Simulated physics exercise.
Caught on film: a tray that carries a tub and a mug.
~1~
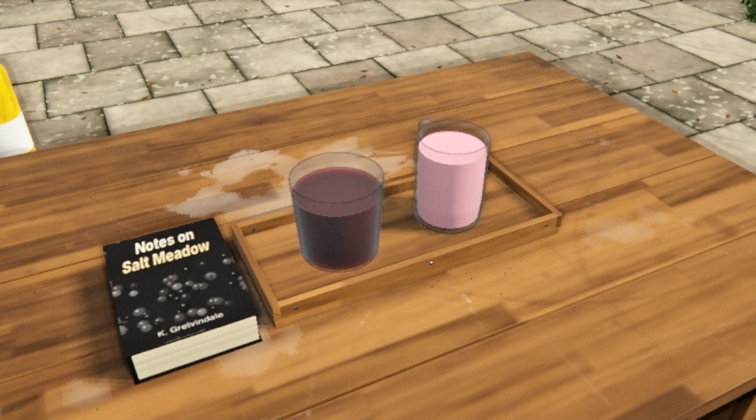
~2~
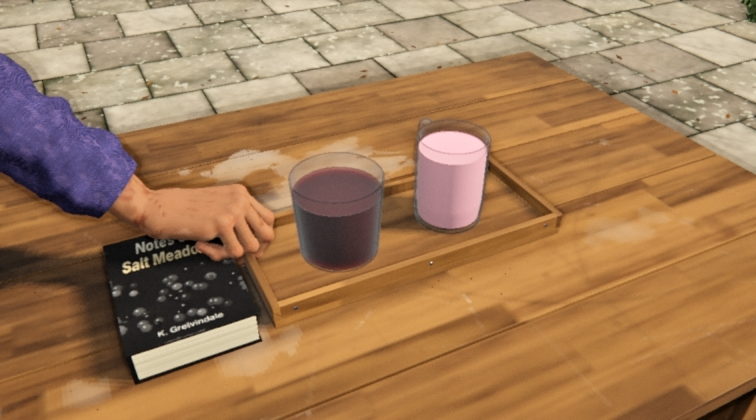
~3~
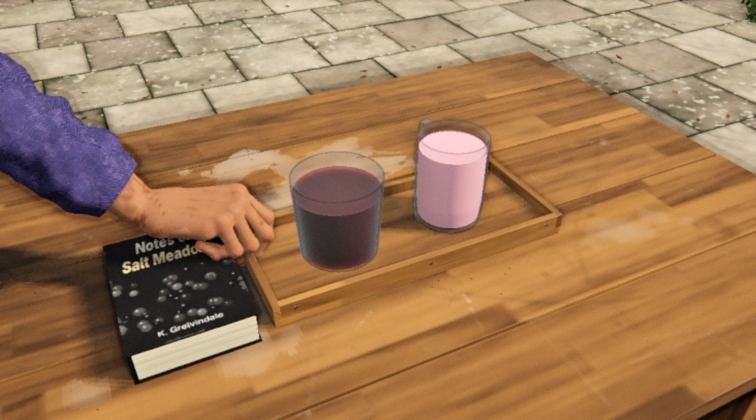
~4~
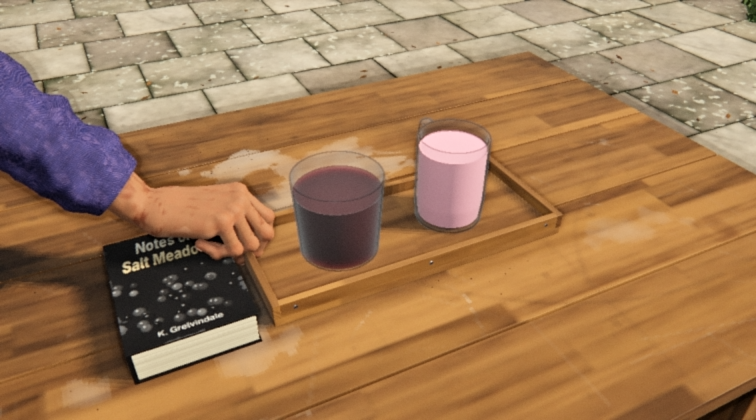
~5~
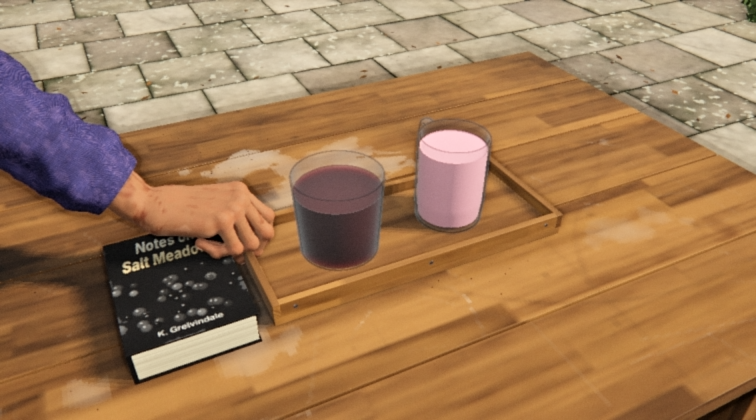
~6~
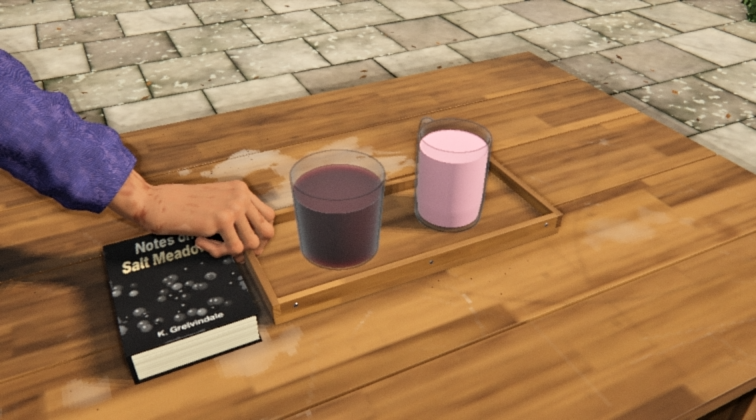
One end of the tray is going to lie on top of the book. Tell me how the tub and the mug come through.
The tub holds; the mug holds.
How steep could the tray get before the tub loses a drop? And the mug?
About 25° and 25°.
A moment on, the tray slopes by about 4°; tub, all is still inside; mug, all is still inside.
Further on, the tray slopes by about 8°; tub, all is still inside; mug, all is still inside.
When it is over, the tray slopes by about 7°, resting on the book; tub, all is still inside; mug, all is still inside.
